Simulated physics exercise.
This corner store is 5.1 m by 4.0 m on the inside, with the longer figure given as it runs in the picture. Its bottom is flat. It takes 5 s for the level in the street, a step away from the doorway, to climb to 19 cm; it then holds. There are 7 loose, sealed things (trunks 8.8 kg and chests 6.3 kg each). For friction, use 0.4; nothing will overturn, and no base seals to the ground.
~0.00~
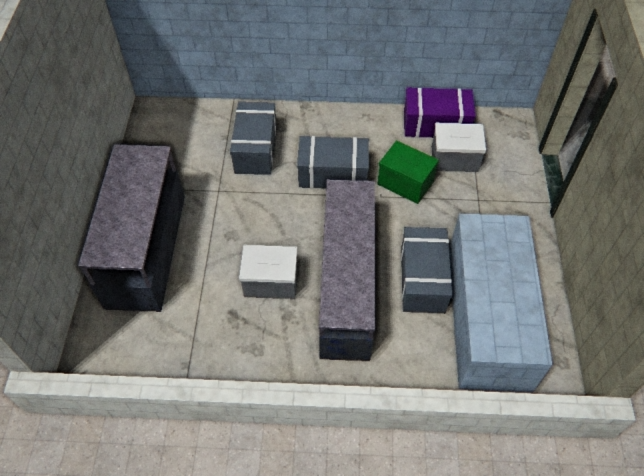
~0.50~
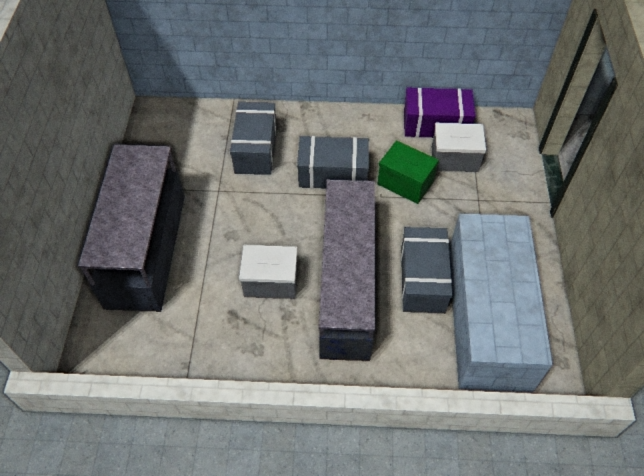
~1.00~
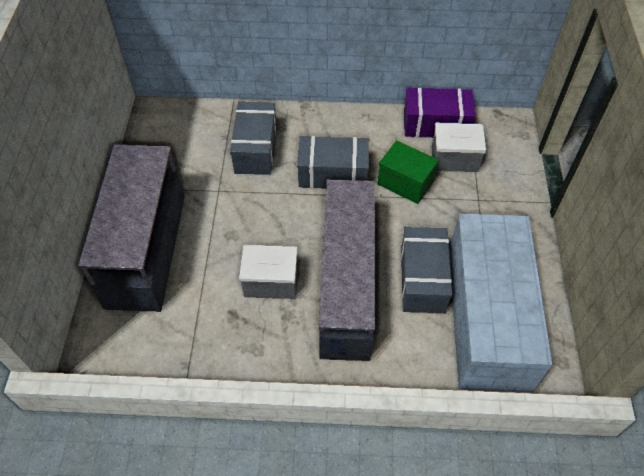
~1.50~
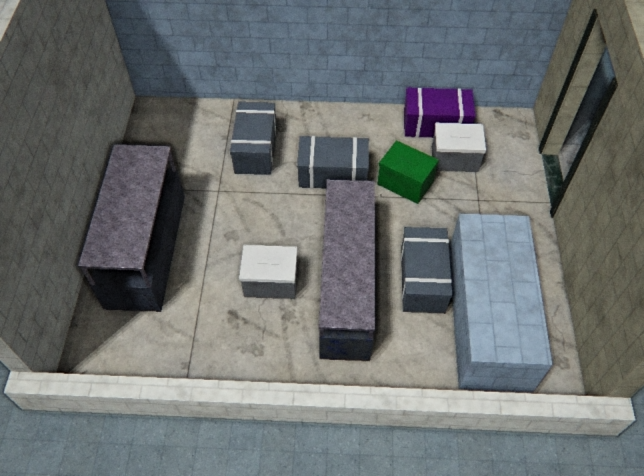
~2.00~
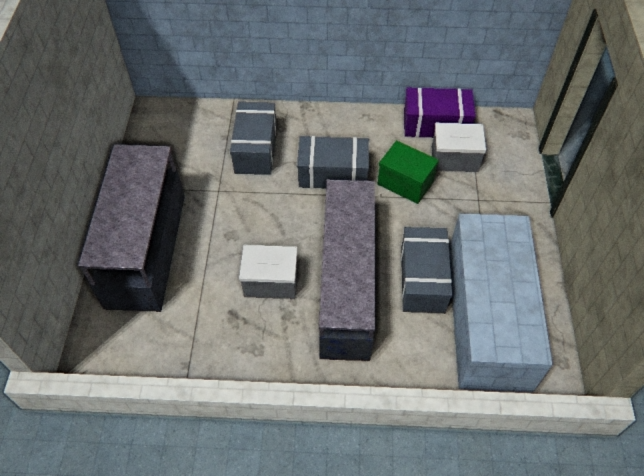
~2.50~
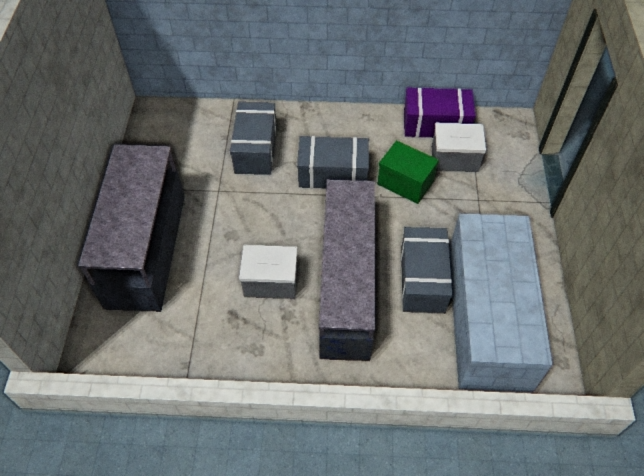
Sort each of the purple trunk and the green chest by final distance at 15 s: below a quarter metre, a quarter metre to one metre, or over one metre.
Purple trunk - over one metre; green chest - over one metre.
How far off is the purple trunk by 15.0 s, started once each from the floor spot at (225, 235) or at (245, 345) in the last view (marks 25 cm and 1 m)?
Taking them in order, it is swept well off and then it edges a short distance.
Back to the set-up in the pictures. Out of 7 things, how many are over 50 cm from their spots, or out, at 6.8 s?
I count 2 of them.
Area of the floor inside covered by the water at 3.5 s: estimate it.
Flooded: Near 1.5 m2.
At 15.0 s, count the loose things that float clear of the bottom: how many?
At that moment 7.
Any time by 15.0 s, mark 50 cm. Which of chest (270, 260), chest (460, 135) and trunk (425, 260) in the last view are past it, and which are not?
Order as asked: Below, beyond, below.
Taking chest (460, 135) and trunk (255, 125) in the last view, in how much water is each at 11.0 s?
Depths: Near 10 cm, then near 10 cm.
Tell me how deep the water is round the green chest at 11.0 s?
The depth there is around 3 cm.
After 3.5 s the purple trunk is near (440, 102), 0.0 m from its start, aground; the green chest is near (409, 161), 0.0 m from its start, aground; 0 afloat.
After 6.8 s the purple trunk is near (387, 94), 0.6 m from its start, afloat; the green chest is near (369, 171), 0.5 m from its start, afloat; 3 afloat.
After 11.0 s the purple trunk is near (203, 83), 2.9 m from its start, afloat; the green chest is near (209, 285), 2.6 m from its start, afloat; 6 afloat.
After 15.0 s the purple trunk is near (207, 88), 2.8 m from its start, afloat; the green chest is near (289, 326), 2.4 m from its start, afloat; 7 afloat.
